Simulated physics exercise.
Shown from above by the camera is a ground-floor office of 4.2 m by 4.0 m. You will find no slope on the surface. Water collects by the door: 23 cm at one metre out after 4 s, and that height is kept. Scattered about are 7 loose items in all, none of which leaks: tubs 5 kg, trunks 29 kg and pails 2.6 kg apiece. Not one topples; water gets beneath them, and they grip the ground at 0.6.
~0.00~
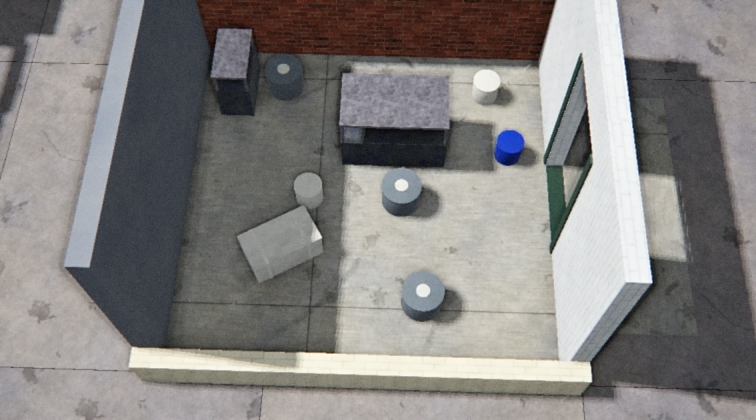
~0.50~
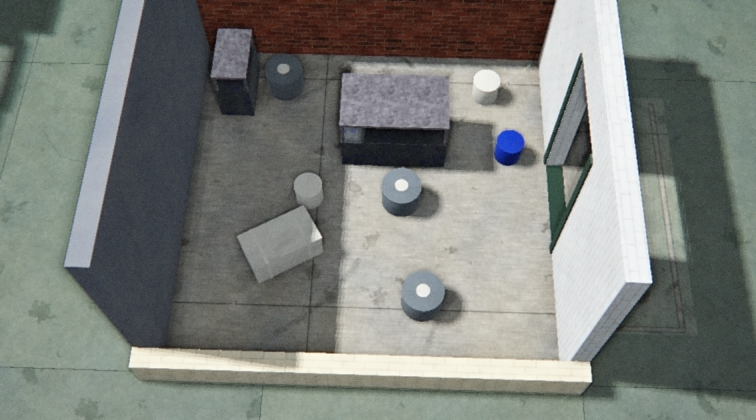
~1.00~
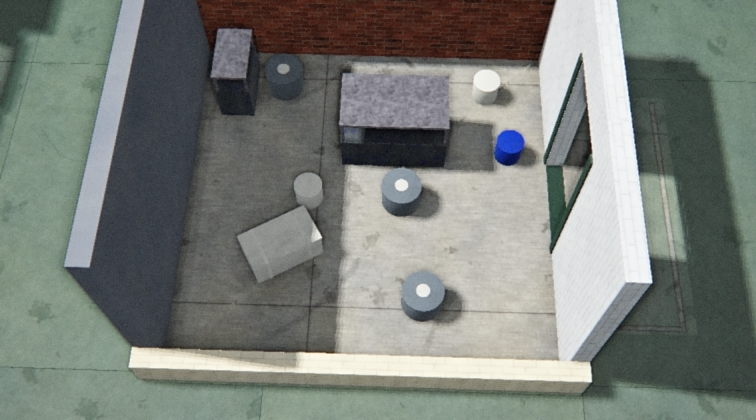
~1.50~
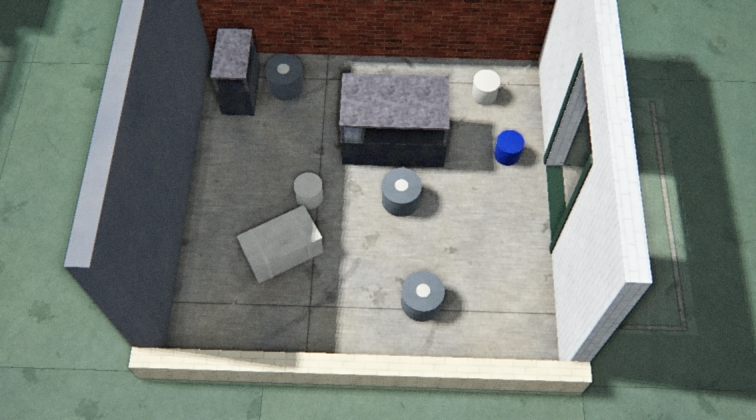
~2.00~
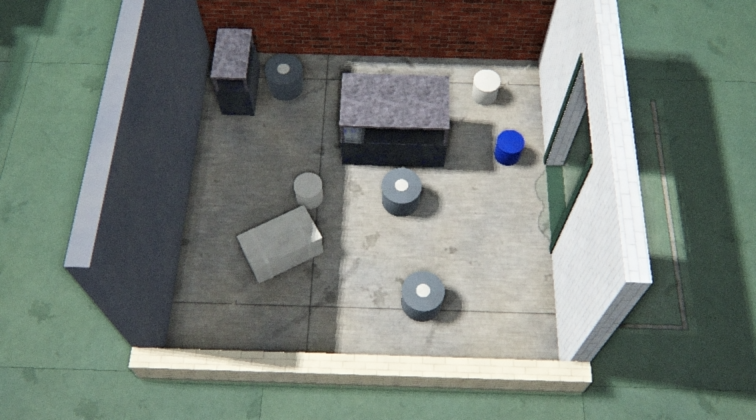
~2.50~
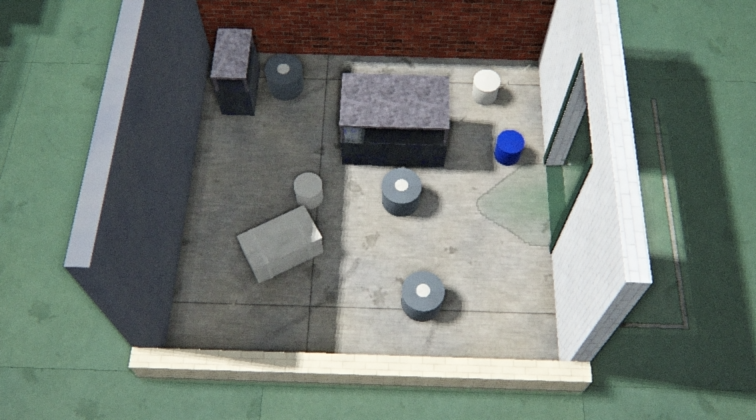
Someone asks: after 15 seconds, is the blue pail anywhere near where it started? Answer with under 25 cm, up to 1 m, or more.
After 15 seconds the blue pail is up to 1 m from its start.
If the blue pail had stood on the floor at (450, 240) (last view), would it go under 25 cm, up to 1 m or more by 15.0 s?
I'd say it goes a long distance.
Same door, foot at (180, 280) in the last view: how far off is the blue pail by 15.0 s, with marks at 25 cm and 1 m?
Result for the blue pail: Large displacement.
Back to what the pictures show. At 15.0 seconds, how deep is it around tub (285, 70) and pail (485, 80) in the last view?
13 and 11 cm.
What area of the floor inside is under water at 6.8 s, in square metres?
14 m2.
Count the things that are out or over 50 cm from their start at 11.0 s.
The number I get is 4.
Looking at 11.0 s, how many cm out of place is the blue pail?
120 cm, give or take.
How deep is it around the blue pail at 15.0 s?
Depth: About 11 cm.
After 3.5 s the blue pail is near (508, 135), 0.1 m from its start, aground; 0 afloat.
After 6.8 s the blue pail is near (506, 101), 0.6 m from its start, aground; 4 afloat.
After 11.0 s the blue pail is near (497, 58), 1.2 m from its start, afloat; 7 afloat.
After 15.0 s the blue pail is near (462, 133), 0.6 m from its start, afloat; 7 afloat.
